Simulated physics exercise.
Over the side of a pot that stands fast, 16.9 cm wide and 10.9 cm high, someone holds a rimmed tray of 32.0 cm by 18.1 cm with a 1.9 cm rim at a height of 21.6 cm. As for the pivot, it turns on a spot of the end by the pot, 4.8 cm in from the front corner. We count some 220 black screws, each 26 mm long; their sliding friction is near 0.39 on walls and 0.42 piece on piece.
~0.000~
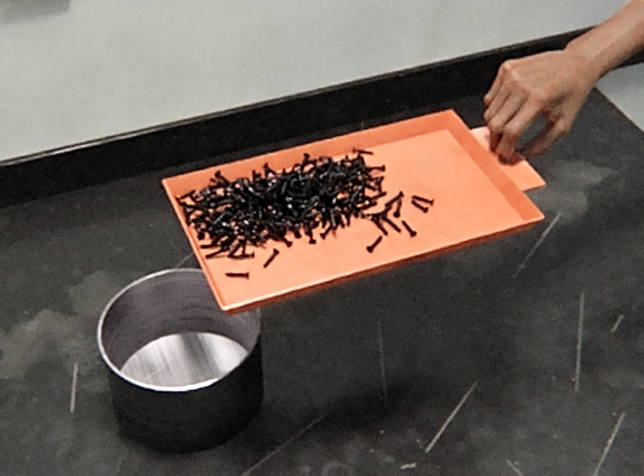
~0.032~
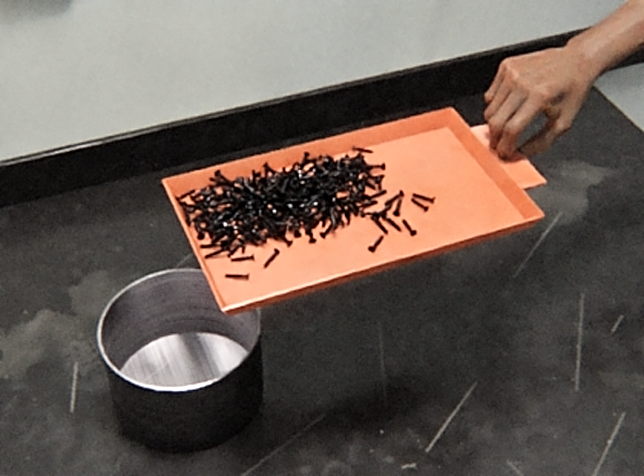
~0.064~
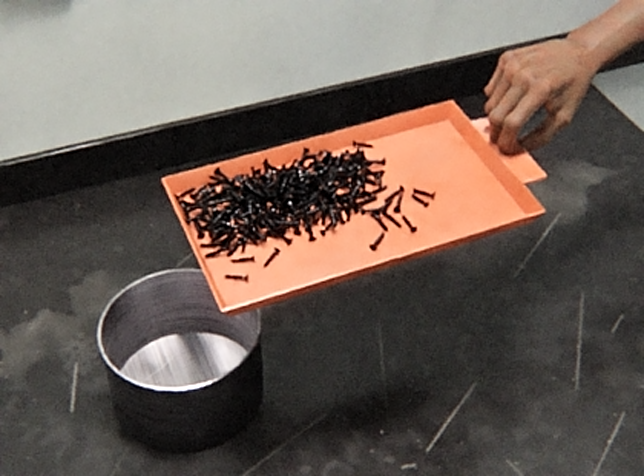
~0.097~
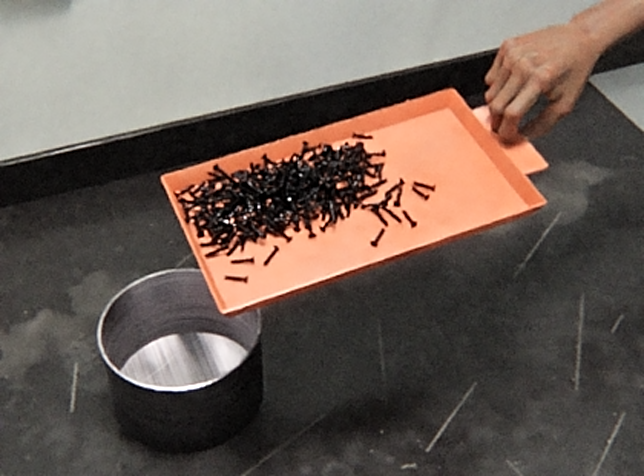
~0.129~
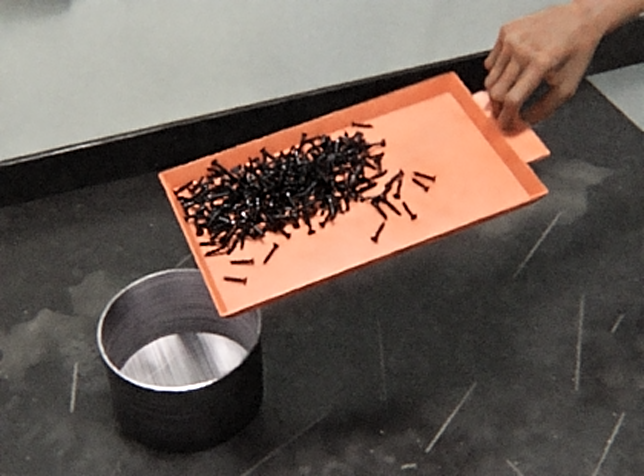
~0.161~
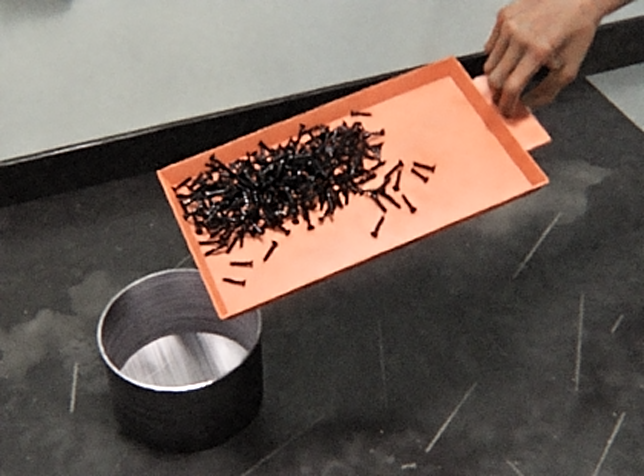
An orange rimmed tray holding a heap of small black screws sits nearly level, one end over the rim of a round dark pot, gripped by a hand at its right end. The hand then raises that end, slanting the tray down toward the left, while the screws stay heaped in place.
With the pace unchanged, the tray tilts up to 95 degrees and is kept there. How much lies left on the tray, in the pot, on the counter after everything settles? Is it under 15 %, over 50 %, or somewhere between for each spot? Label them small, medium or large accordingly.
Left on the tray - small, pot - small, counter - large.
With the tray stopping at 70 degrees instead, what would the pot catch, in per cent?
It would land at about 5 percent.
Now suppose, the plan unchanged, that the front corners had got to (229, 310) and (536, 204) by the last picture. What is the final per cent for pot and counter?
Pot: 0, counter: 100.
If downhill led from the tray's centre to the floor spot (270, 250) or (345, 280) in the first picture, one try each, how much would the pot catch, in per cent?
The share comes to about 45 in a hundred, then about 0 in a hundred.
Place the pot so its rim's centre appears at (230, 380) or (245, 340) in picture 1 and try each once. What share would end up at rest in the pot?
Near 60 and 5 percent, one try each.
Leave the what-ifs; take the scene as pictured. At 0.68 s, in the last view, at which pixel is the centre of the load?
Look about (198, 351) in the last view.
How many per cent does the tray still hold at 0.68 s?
It comes to near 35 per cent.
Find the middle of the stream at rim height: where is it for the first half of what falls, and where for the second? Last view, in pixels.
I'd mark about (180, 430) for the first half, then (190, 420) for the second.
Then, at 0.48 s, tilt 54 degrees; the tray holds 100 %, the pot 0 %.
Then, at 0.68 s, tilt 80 degrees; the tray holds 35 %, the pot 0 %.
Then, at 1.01 s, tilt 95 degrees; the tray holds 0 %, the pot 10 %.
In the end, at 2.0 s, tray 0 %, pot 10 %, counter 90 %.
